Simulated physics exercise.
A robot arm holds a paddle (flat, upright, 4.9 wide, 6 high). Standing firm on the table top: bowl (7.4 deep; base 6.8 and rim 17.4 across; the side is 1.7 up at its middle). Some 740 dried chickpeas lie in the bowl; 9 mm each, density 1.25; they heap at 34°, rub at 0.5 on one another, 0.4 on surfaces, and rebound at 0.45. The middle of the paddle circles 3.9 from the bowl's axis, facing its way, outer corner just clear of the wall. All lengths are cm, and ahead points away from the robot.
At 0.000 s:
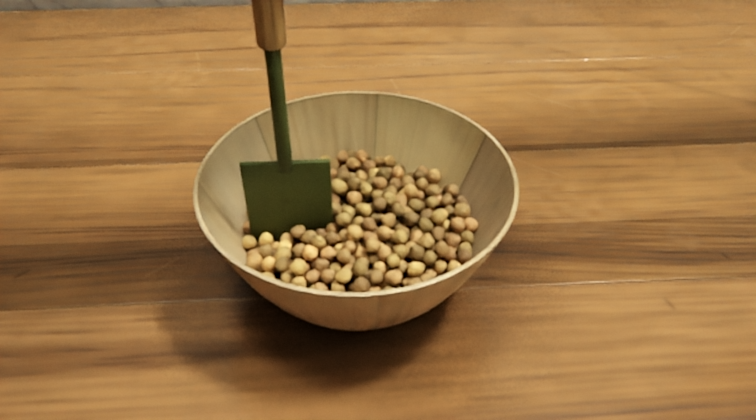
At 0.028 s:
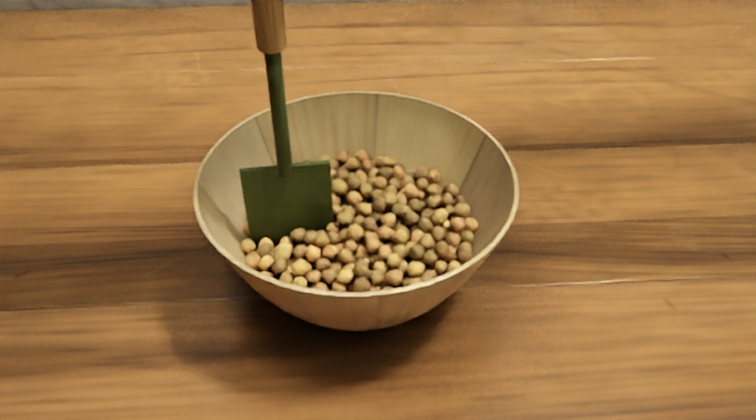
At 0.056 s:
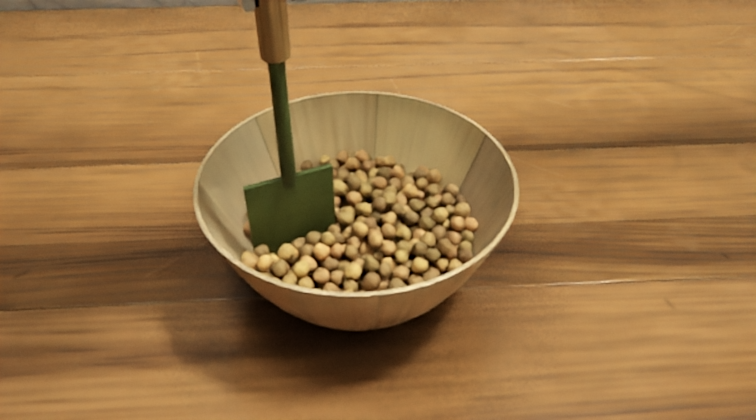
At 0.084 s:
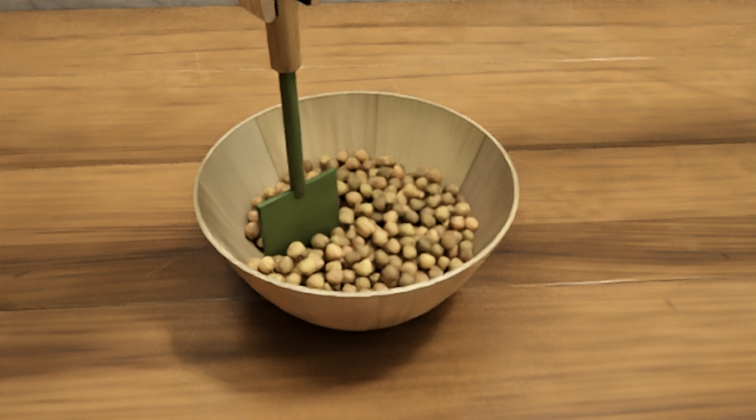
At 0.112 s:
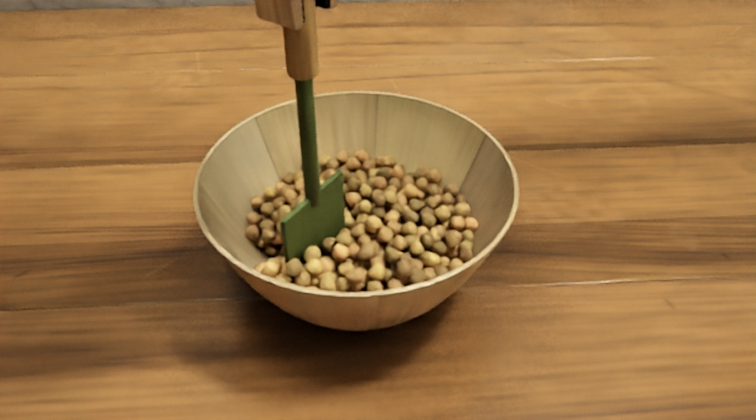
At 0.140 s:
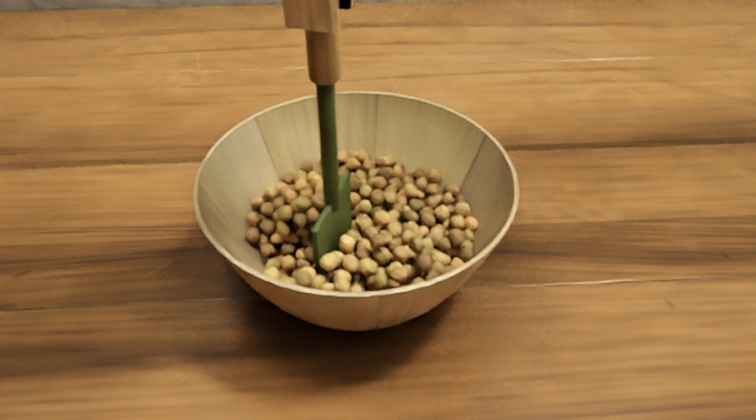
A green paddle with a wooden handle sweeping from the left through chickpeas in a pale bowl, turning edge-on as it moves.
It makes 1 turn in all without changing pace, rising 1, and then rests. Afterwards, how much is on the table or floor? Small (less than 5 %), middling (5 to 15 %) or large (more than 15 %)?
Share on the table or floor: Middling (5 to 15 %).
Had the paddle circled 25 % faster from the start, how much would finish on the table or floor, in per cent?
In that case some 15 per cent.
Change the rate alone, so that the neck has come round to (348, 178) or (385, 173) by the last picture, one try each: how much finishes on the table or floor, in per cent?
Some 10 and 20 per cent.
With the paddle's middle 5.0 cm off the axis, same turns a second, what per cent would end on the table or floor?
It would be near 0 per cent.
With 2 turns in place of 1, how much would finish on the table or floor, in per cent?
It would be near 15 per cent.
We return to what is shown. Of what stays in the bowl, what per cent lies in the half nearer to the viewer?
About 55 per cent.
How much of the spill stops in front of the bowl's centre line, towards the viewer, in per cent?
Roughly 20 per cent.
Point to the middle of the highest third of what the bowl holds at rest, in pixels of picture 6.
Near (311, 246).
After 0.33 s, 181° round, highest piece 10 above the table; 731 in the bowl, 1 on the table or floor, 7 in flight or on the tool.
After 0.53 s, 293° round, highest piece 9 above the table; 700 in the bowl, 22 on the table or floor, 17 in flight or on the tool.
After 0.82 s, 0° round, highest piece 7 above the table; 686 in the bowl, 53 on the table or floor.
After 1.52 s, 0° round, highest piece 7 above the table; 686 in the bowl, 53 on the table or floor.
At rest, 686 in the bowl, 53 on the table or floor. That is 7 % on the table or floor.
